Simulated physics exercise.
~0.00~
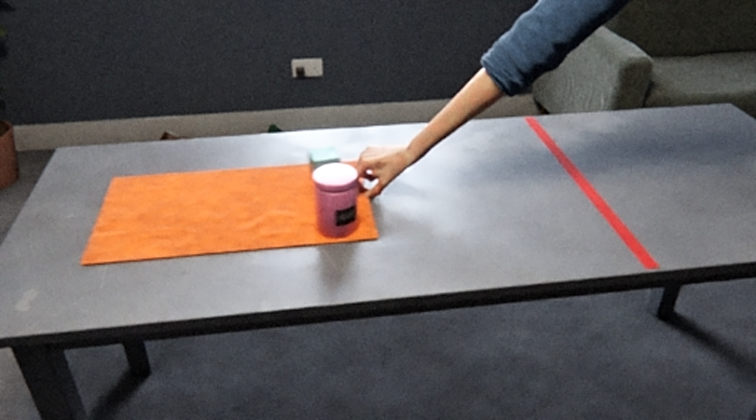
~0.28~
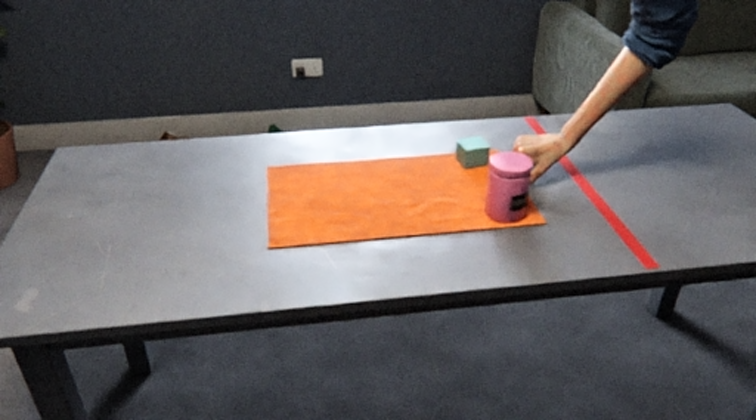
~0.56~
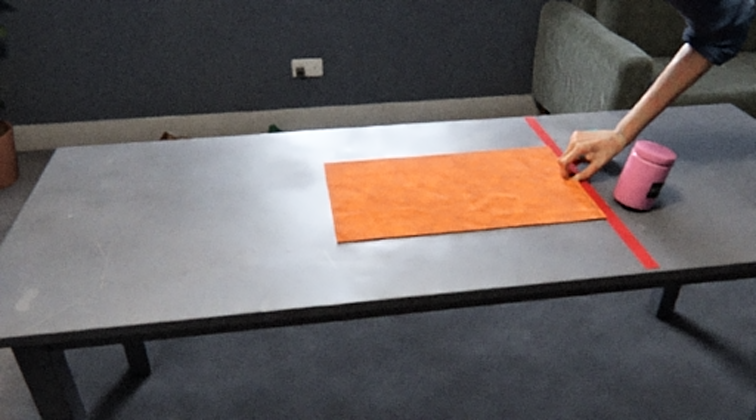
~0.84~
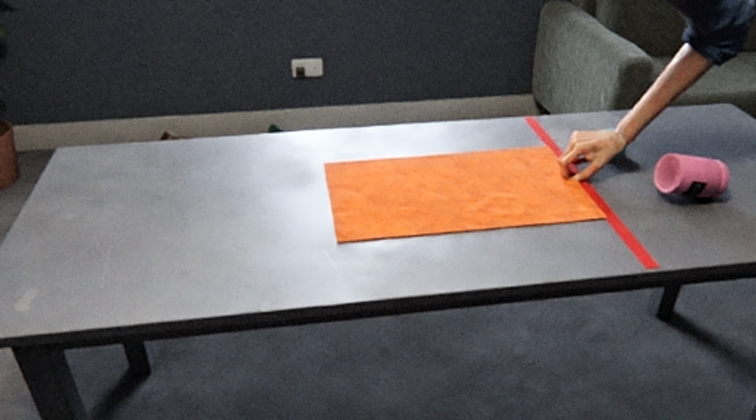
On a grey table, a hand pulled an orange cloth carrying a pink jar and a small turquoise block to the right, stopping at the red tape, where the jar slid off ahead of the cloth and toppled onto its side.
